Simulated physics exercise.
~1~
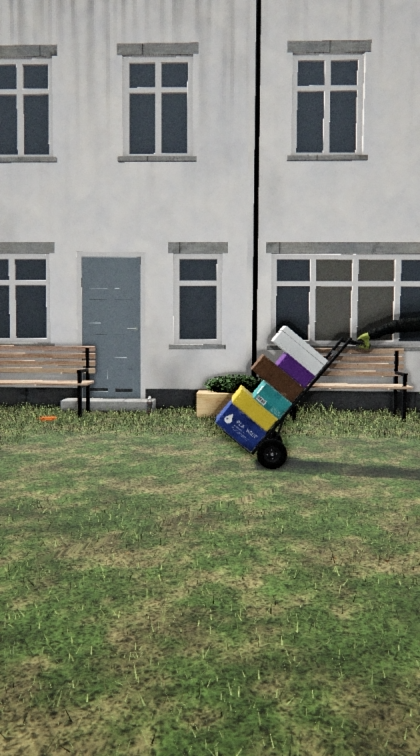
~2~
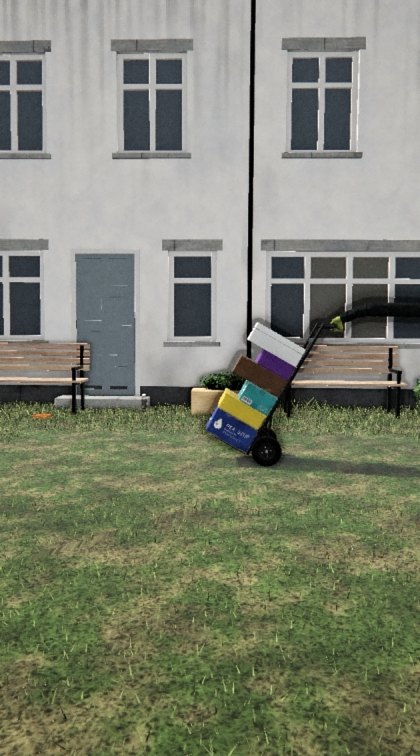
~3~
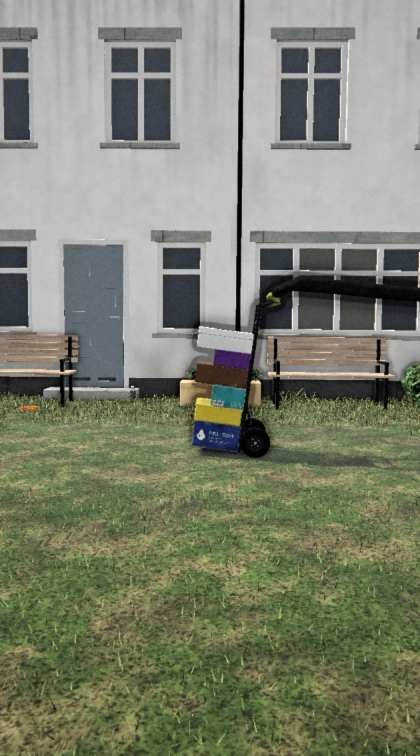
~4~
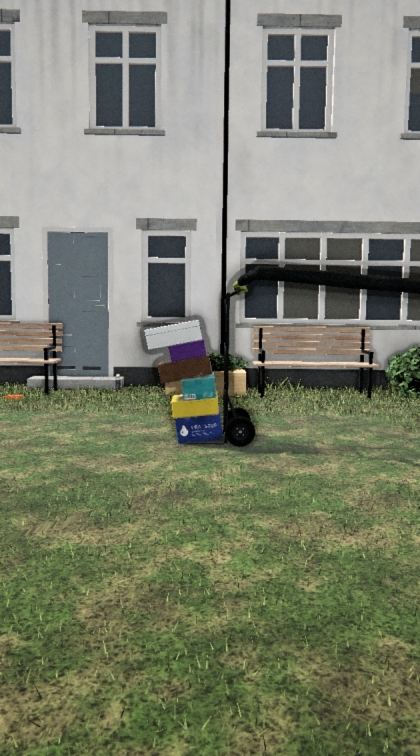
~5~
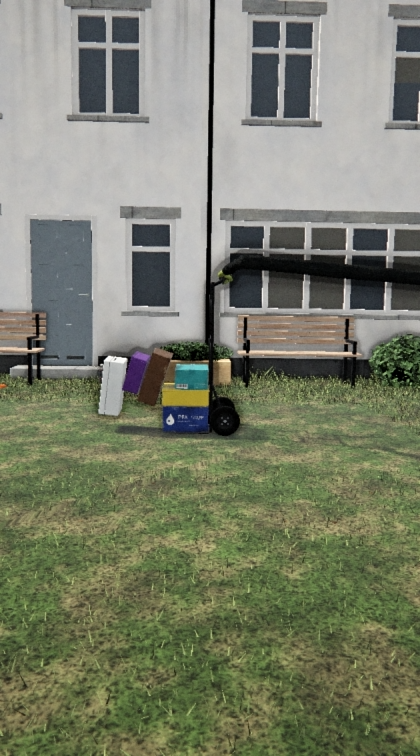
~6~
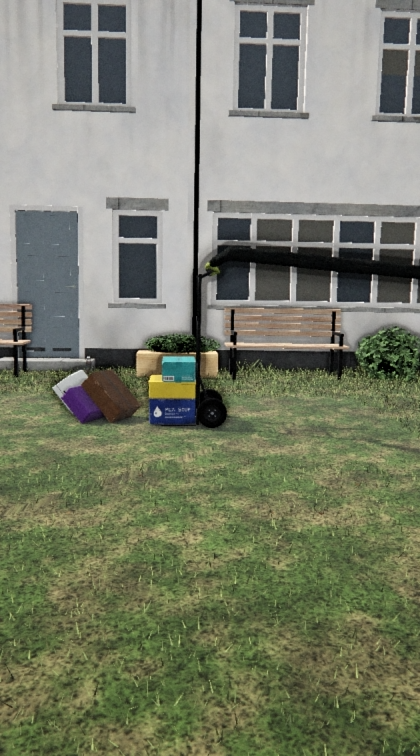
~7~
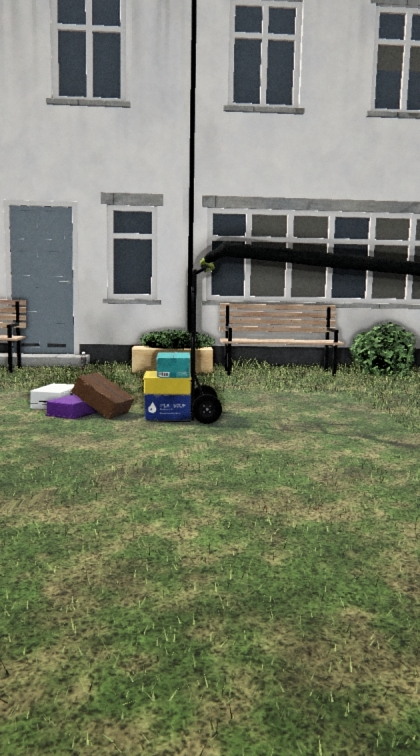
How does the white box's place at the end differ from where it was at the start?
At the start the white box is at the top of the stack on the tilted hand truck. By the end it is on the grass to the left of the truck, beside the fallen purple and brown boxes.
